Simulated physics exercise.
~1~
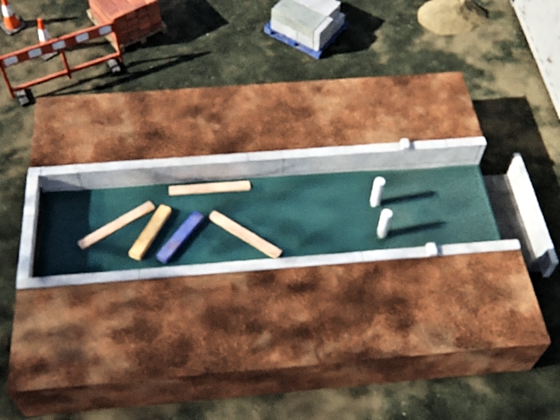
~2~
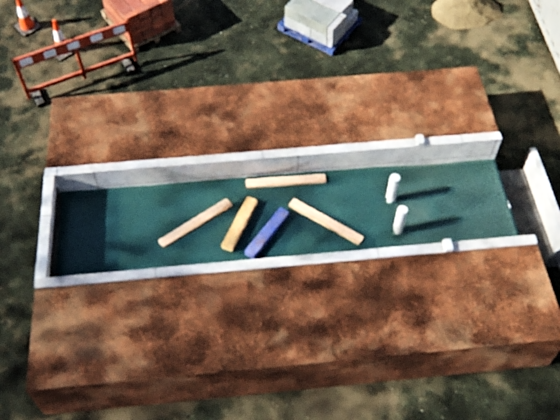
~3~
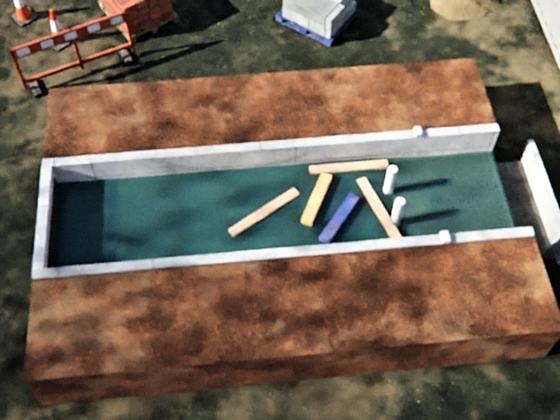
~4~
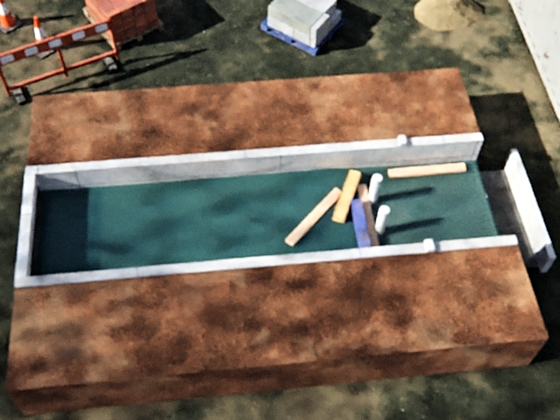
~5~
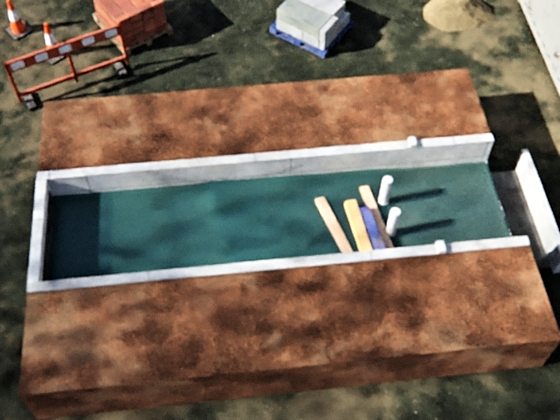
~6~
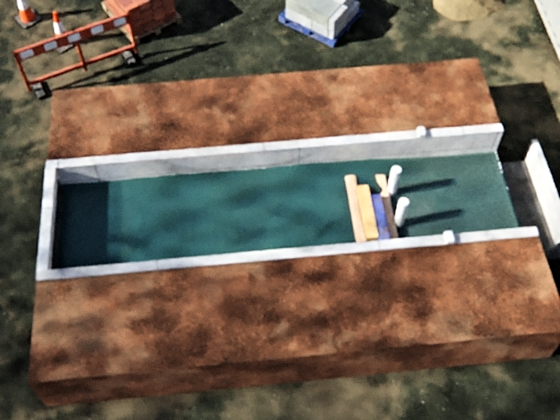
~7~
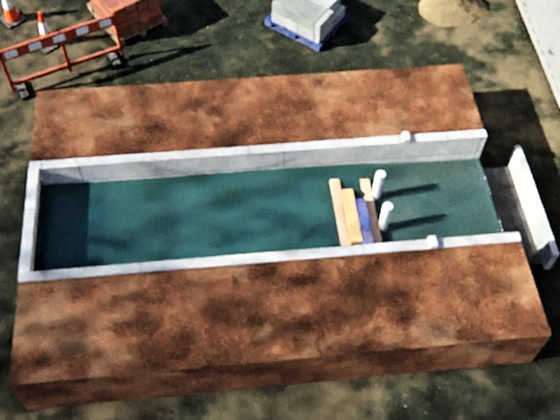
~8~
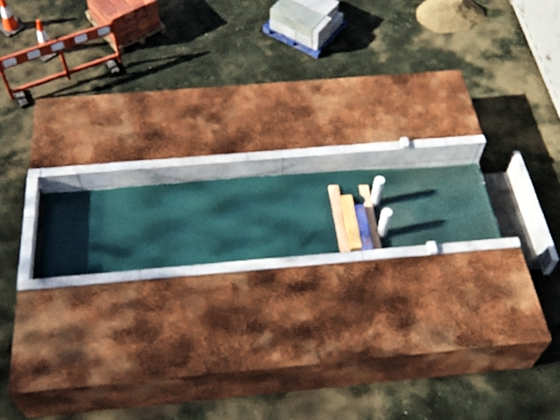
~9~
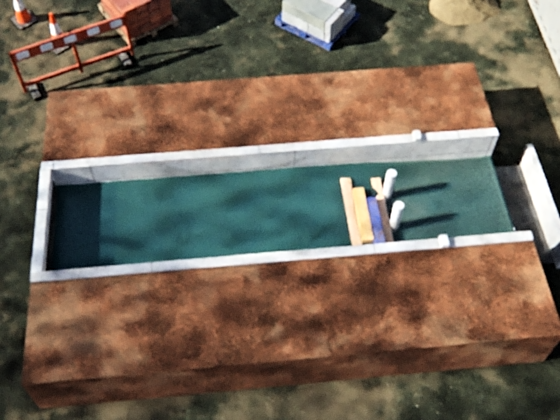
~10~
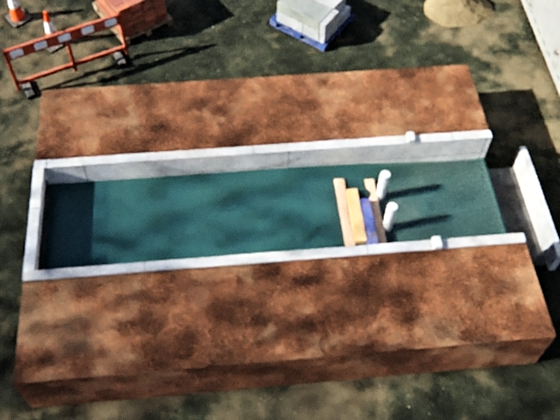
In this clip, five wooden pieces, one of them blue, drift right along a water-filled ditch toward two white posts. One slips past along the far side and leaves view, while the other four bunch up against the posts and stay there, the blue beam among them.
